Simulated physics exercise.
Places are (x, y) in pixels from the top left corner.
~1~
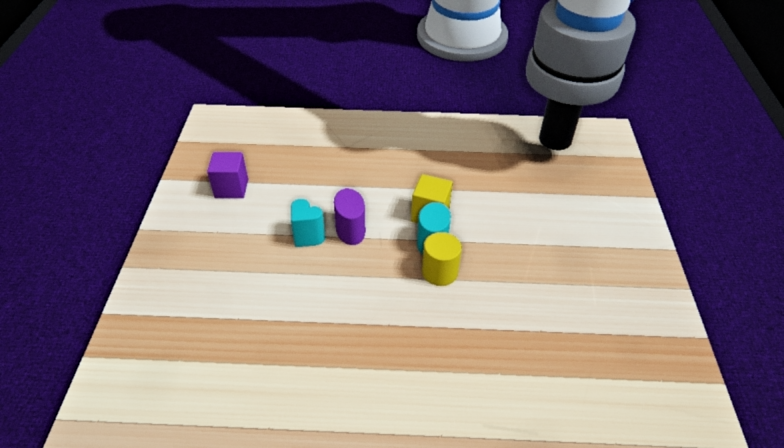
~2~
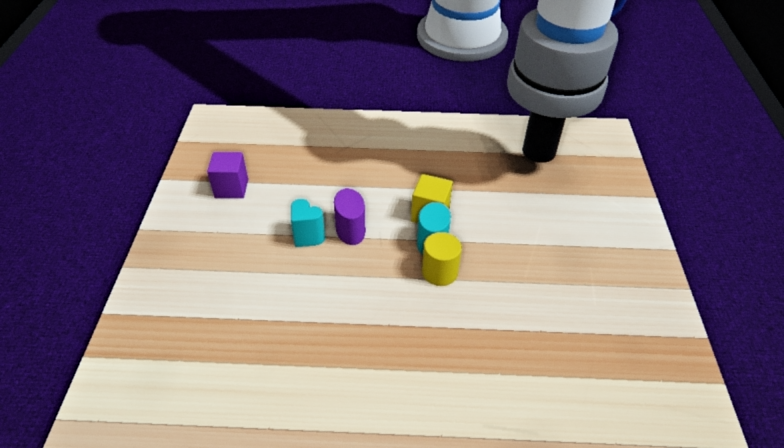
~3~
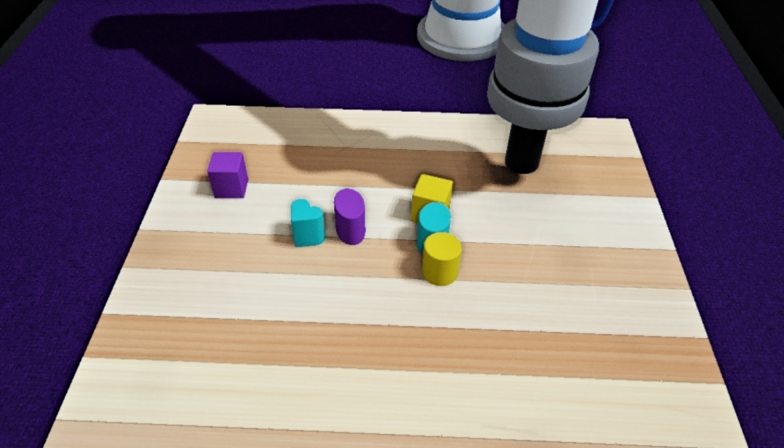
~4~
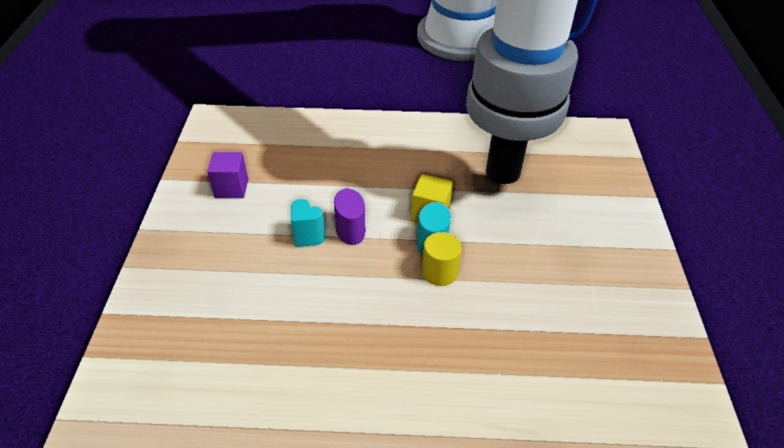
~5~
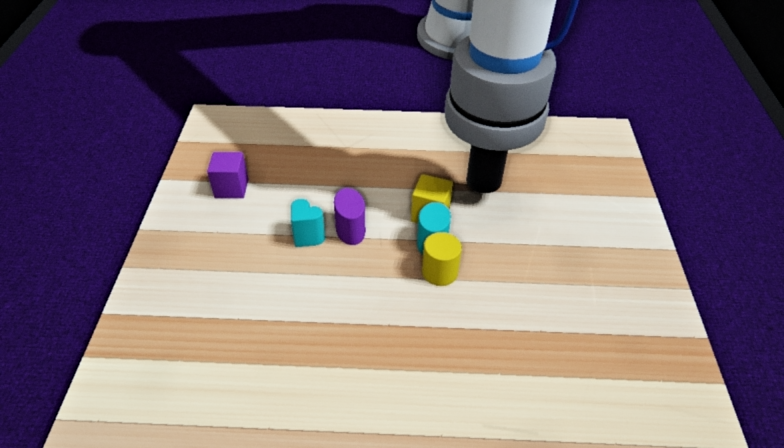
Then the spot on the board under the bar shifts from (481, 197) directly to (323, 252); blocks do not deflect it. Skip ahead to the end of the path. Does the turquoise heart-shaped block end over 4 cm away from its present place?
Final answer: Yes.
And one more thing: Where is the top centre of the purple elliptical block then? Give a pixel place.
Its top middle: (249, 222).
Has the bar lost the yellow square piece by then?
Final answer: No.
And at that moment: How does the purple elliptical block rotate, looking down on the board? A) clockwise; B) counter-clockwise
My answer is option A.
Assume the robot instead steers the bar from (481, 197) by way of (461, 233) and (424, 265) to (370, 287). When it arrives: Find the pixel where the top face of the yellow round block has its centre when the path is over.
I'd say the yellow round block ends with its top centre at (417, 278).
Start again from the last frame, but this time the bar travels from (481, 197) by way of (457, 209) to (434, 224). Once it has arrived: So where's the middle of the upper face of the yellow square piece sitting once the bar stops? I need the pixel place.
Around (400, 192).
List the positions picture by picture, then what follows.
In the first frame, lower end of the bar (555, 140), tops of blocks, turquoise heart-shaped block (304, 210), purple elliptical block (349, 202), yellow square piece (433, 187), turquoise elliptical block (435, 216).
In the second frame, bar (539, 152), blocks as before.
In the third frame, bar (522, 163), blocks as before.
In the fourth frame, bar (503, 173), blocks as before.
In the fifth frame, bar (484, 182), turquoise heart-shaped block (304, 210), purple elliptical block (349, 202), yellow square piece (433, 187), turquoise elliptical block (435, 216).
What follows on the original path. One third of the way, bar (432, 199); yellow square piece (400, 194), turned 35° anticlockwise.
Two thirds of the way, bar (378, 217); turquoise heart-shaped block (279, 213), turned 40° clockwise; purple elliptical block (308, 212); yellow square piece (342, 211), turned 25° anticlockwise.
At the end, bar (321, 238); turquoise heart-shaped block (225, 214), turned 70° clockwise; purple elliptical block (249, 222), turned 25° clockwise; yellow square piece (281, 228); turquoise elliptical block not moved.
